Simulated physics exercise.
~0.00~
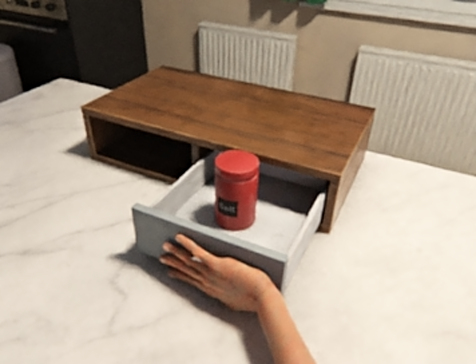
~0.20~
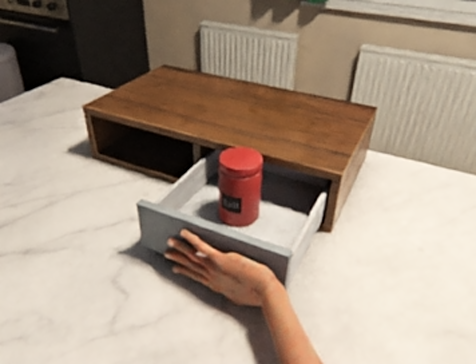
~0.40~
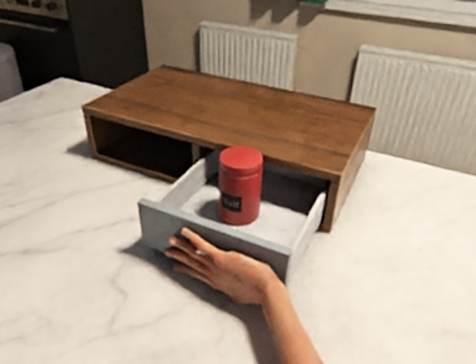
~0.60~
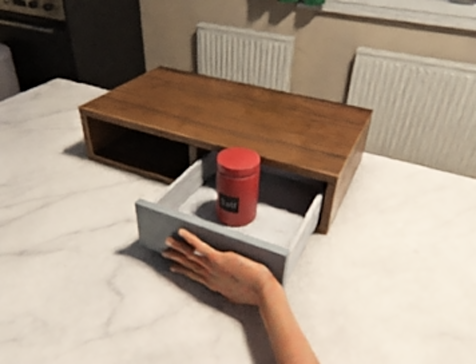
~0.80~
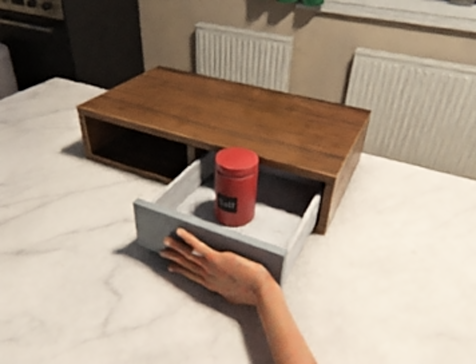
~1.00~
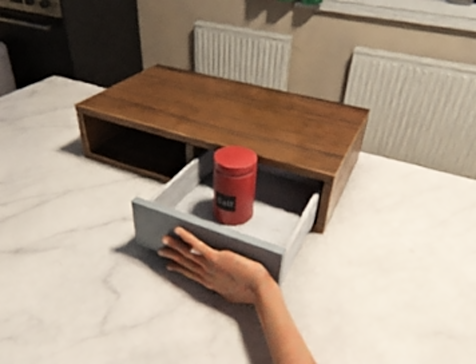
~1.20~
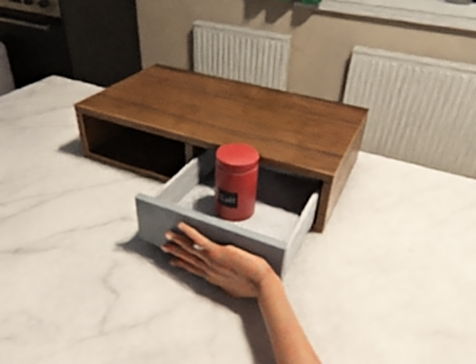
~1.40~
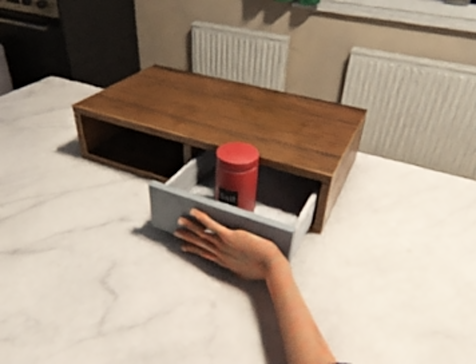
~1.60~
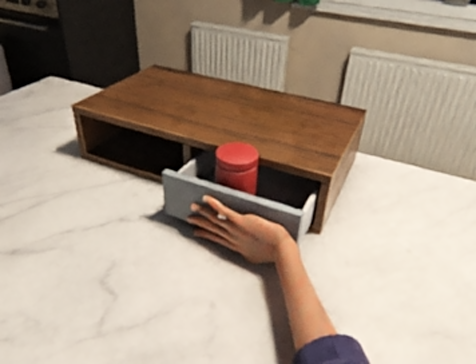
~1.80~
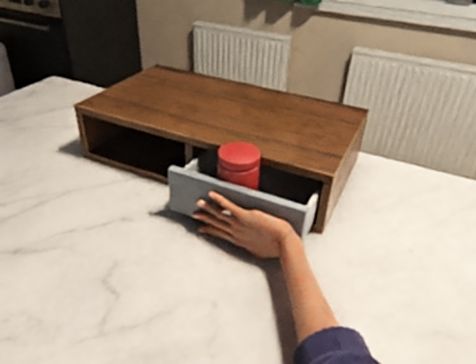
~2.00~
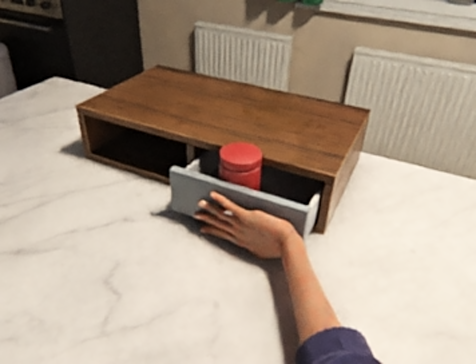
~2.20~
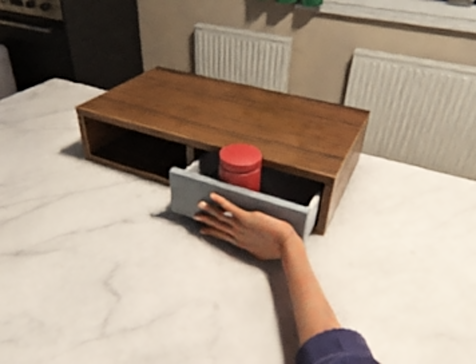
A hand reaches in from the lower right and rests on the front of an open grey drawer, filmed from slightly above by a gently swaying camera. The drawer belongs to a low brown wooden chest on a white marbled table, with an open compartment on its left and pale radiators behind. A red jar with a dark label stands upright inside the drawer. At first the hand barely moves, then it pushes the drawer inward, carrying the jar back toward the chest as a dark purple sleeve appears. The drawer stops partway and stays jammed, still open, with the hand against it.
